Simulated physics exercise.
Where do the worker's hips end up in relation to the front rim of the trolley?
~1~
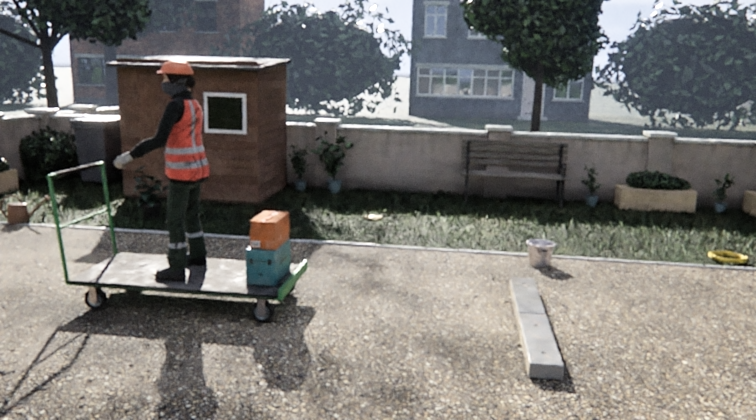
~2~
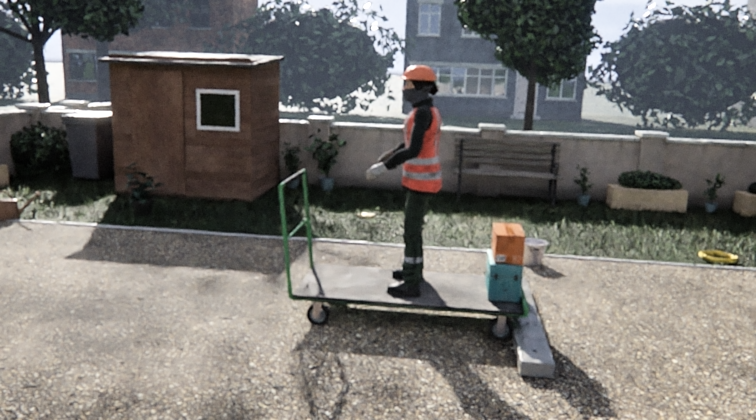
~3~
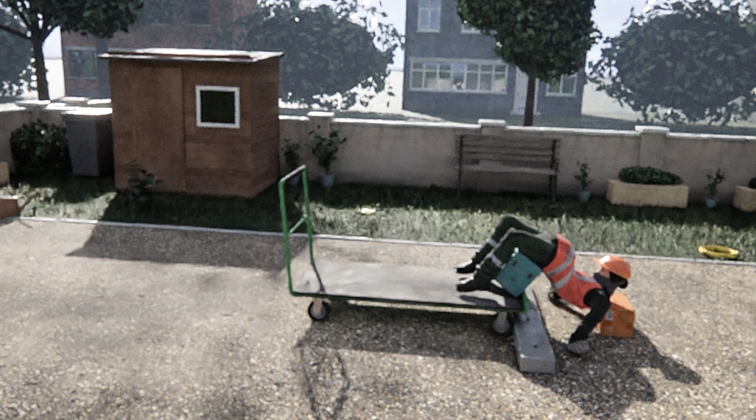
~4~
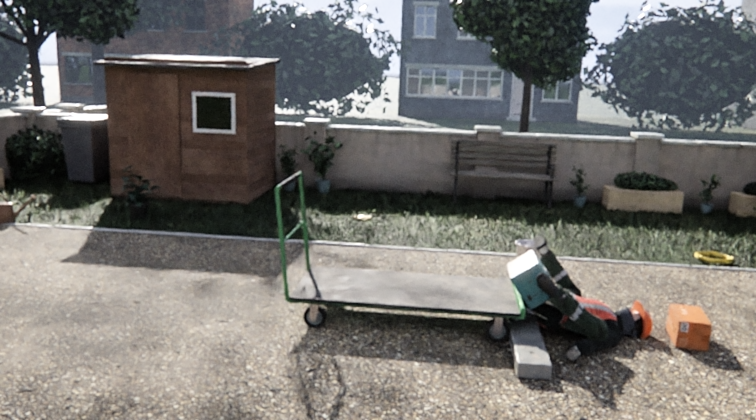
The worker's hips end up beyond the front rim of the trolley, on its right side.
